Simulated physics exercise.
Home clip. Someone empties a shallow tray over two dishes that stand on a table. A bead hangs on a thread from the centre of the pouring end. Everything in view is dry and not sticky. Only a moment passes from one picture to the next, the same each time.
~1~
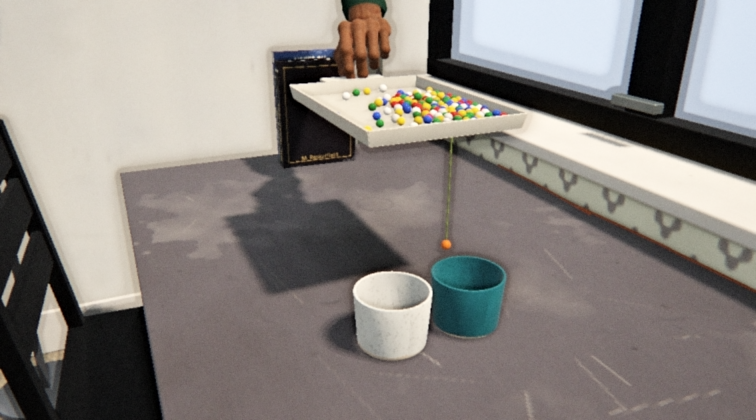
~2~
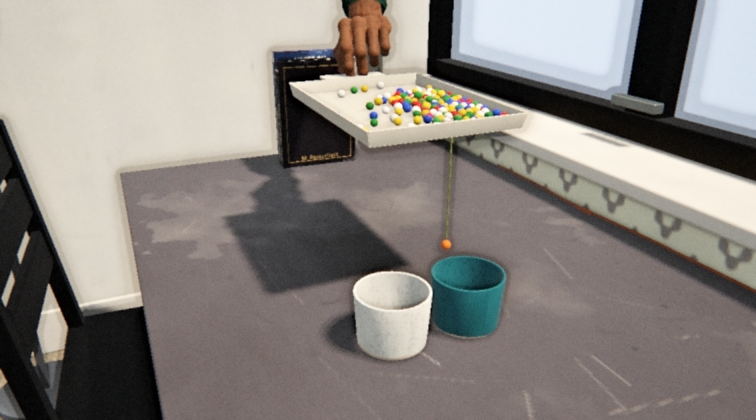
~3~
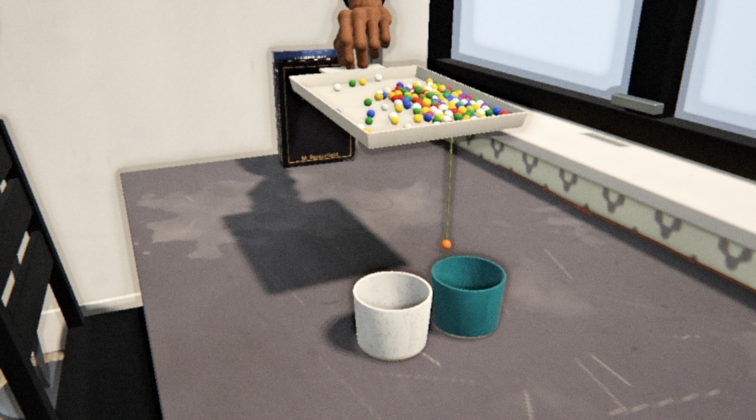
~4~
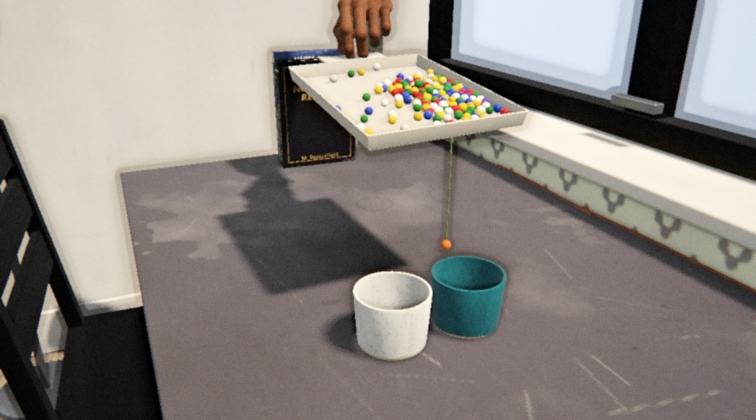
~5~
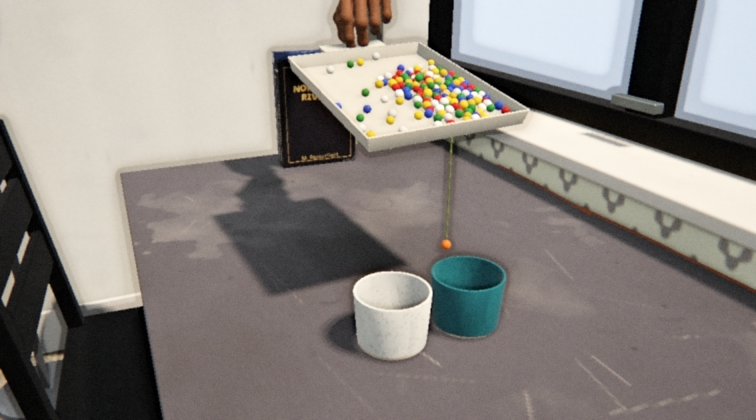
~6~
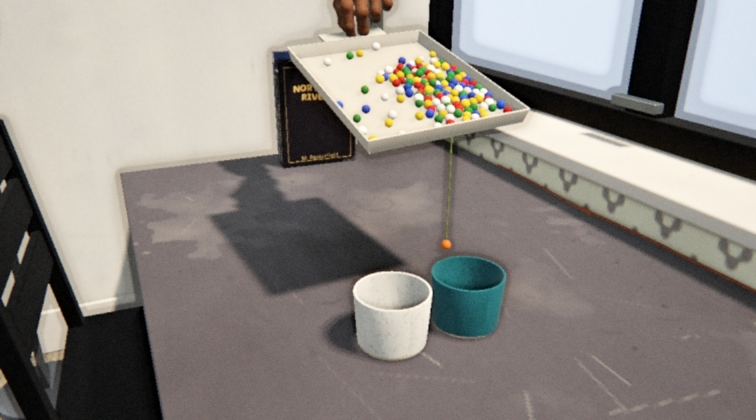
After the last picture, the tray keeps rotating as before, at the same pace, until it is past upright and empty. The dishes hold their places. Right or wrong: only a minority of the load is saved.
Wrong, most of it is saved.
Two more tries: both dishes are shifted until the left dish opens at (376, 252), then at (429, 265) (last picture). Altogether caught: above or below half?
Result, first setup: A minority share; second setup: A minority share.
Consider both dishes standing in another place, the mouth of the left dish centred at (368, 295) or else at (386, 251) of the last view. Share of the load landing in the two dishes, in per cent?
Trial 1 about 80 %, trial 2 about 0 %.
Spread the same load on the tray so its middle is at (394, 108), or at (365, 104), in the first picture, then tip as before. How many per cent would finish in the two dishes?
You'd get near 80 percent first and near 80 percent next.
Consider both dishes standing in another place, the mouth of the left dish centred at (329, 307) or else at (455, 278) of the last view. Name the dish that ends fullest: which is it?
The right-hand one the first time, the left-hand one the second.
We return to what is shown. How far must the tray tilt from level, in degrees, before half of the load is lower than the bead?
About 85 degrees.
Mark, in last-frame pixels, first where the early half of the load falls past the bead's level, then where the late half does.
Near (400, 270) to start, and near (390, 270) afterwards.
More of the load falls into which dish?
More ends in the dish on the left.
Soon, tray tipped steeply; nearly all on the tray; a stray few in the left dish; a stray few outside both; a stray few in the air.
A while on, tray tipped right over; a small part on the tray; about half in the left dish; about a quarter in the right dish; a small part outside both; a small part in the air.
Towards the end, tray tipped past a quarter turn; about two thirds in the left dish; about a quarter in the right dish; about a quarter outside both.
Finally, tray tipped past a quarter turn; about two thirds in the left dish; about a quarter in the right dish; about a quarter outside both.
